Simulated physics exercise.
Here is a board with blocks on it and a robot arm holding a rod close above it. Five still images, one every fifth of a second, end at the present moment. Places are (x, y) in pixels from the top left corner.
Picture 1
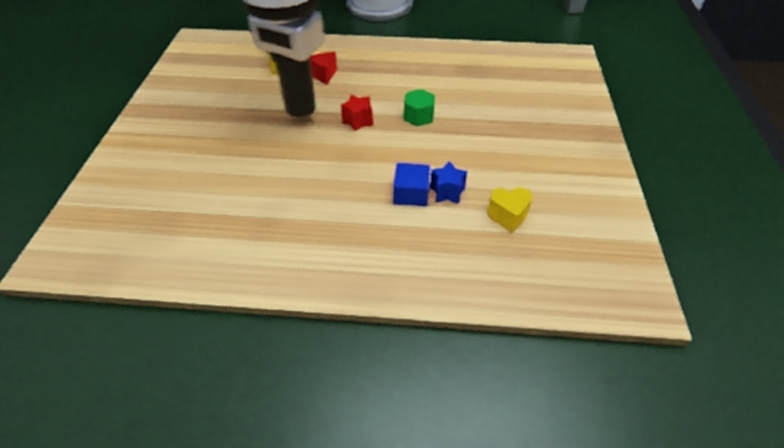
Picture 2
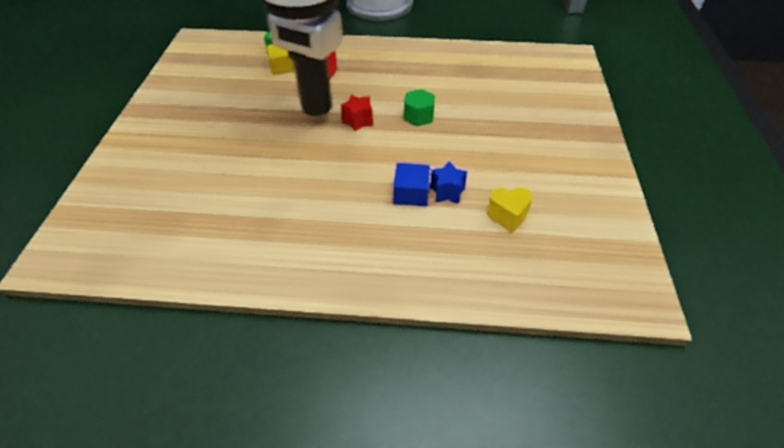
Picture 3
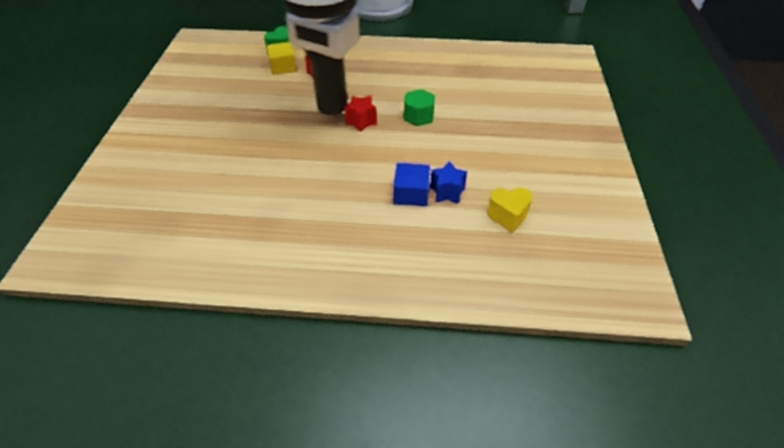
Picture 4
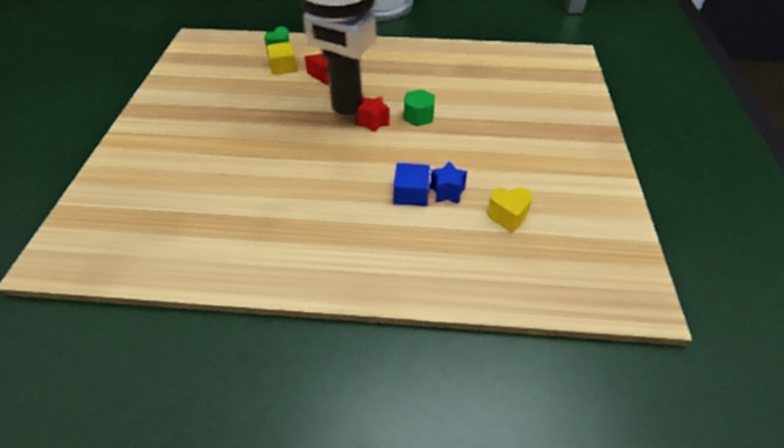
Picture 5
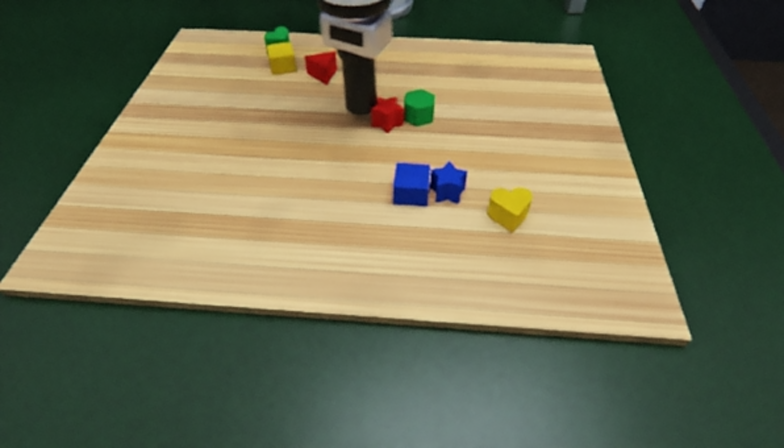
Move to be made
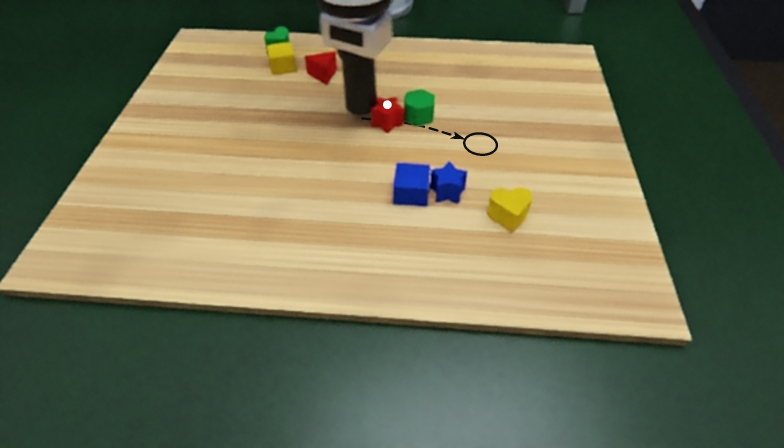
A robot arm's dark rod moves rightward just above a wooden board, passing in front of a red block near the back. It then reaches the red star block and pushes it right, narrowing the gap to the green six-sided block, while the blue blocks and yellow heart stay still.
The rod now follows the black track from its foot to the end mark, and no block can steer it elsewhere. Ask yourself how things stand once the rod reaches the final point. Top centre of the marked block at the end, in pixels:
It will end up at (513, 131).
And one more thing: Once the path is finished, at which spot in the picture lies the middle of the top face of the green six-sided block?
Answer: (466, 96).
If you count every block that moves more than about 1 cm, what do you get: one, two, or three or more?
Displaced: Two.
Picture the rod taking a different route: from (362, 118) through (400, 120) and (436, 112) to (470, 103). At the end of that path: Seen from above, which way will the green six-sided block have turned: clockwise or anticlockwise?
It spins anti-clockwise.
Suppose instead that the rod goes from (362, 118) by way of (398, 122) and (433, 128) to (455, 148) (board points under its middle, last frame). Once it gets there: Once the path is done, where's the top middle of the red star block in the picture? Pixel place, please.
Just about (486, 129).
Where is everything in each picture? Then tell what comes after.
The first frame shows rod's lower end at (301, 108); red star block at (357, 103); green six-sided block at (420, 98); blue star block at (450, 174).
The second frame shows rod at (317, 107); blocks still.
The third frame shows rod at (333, 106); red star block at (361, 103).
The fourth frame shows rod at (347, 106); red star block at (373, 104).
The fifth frame shows rod at (361, 106); red star block at (387, 105); green six-sided block at (420, 98); blue star block at (450, 174).
Drawn move, from (362, 118) by way of (422, 126) to (481, 144); the dot is on the red star block.
On the path given first. One third of the way, rod at (403, 110); red star block at (430, 109); green six-sided block at (453, 97), turned 35° anticlockwise.
Two thirds of the way, rod at (443, 119); red star block at (471, 119); green six-sided block at (466, 96), turned 70° anticlockwise.
At the end, rod at (483, 131); red star block at (513, 131); green six-sided block at (466, 96), turned 70° anticlockwise; blue star block still.
